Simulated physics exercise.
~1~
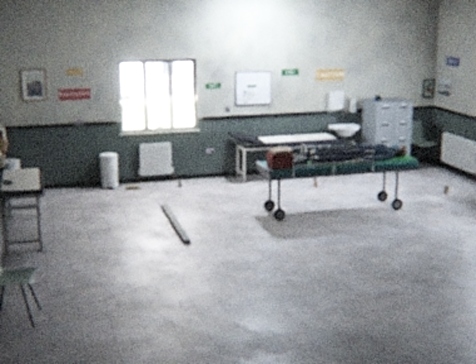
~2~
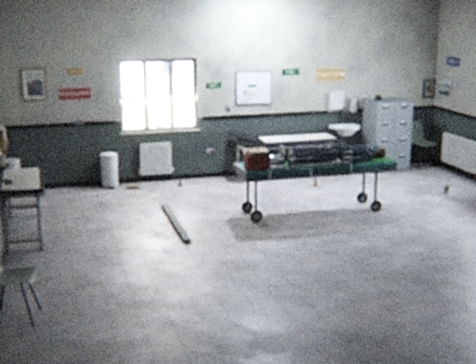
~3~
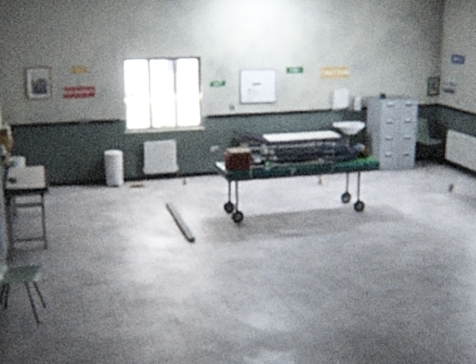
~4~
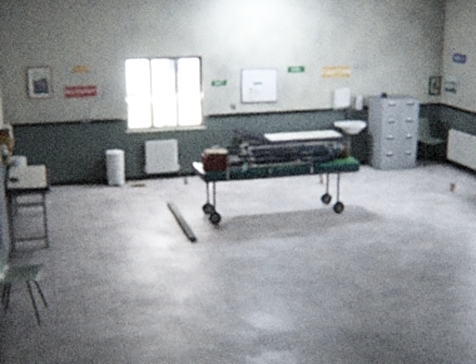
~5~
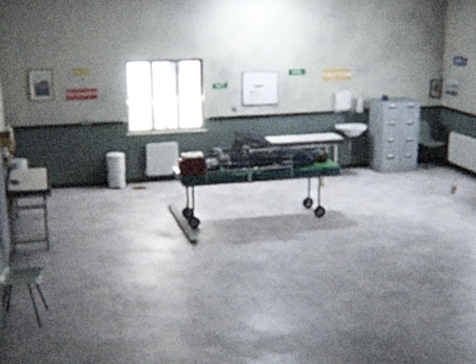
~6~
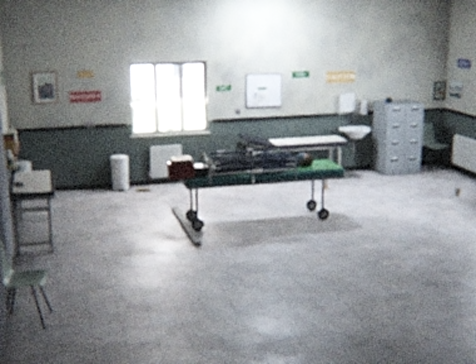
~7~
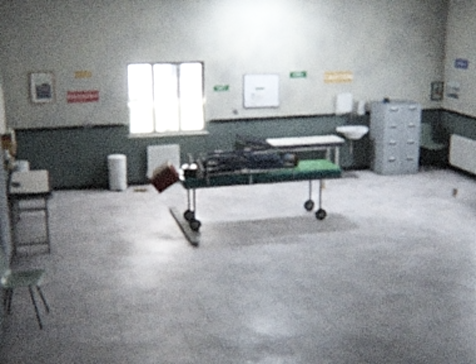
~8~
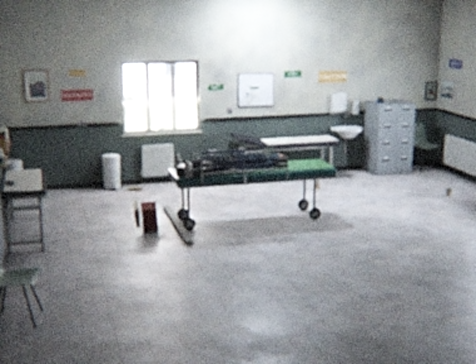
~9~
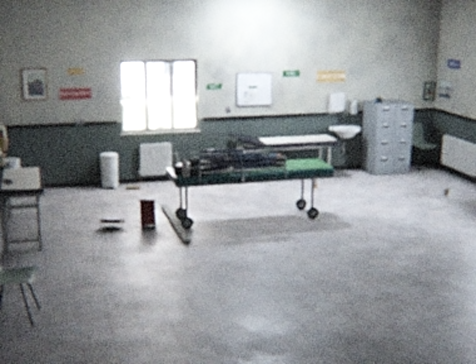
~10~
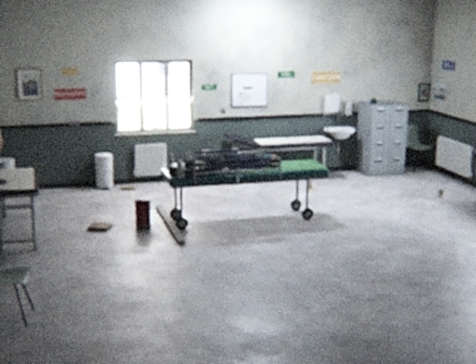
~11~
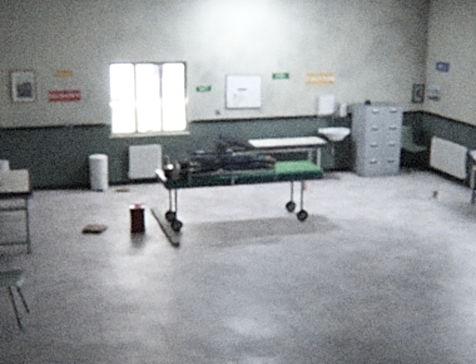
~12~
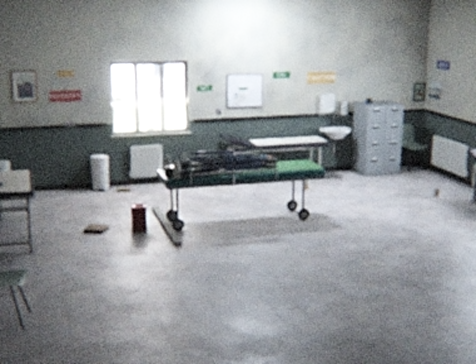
Green gurney carrying a limp figure rolling left, halting at a floor bar, with red holdall and brown folder tumbling to the floor.
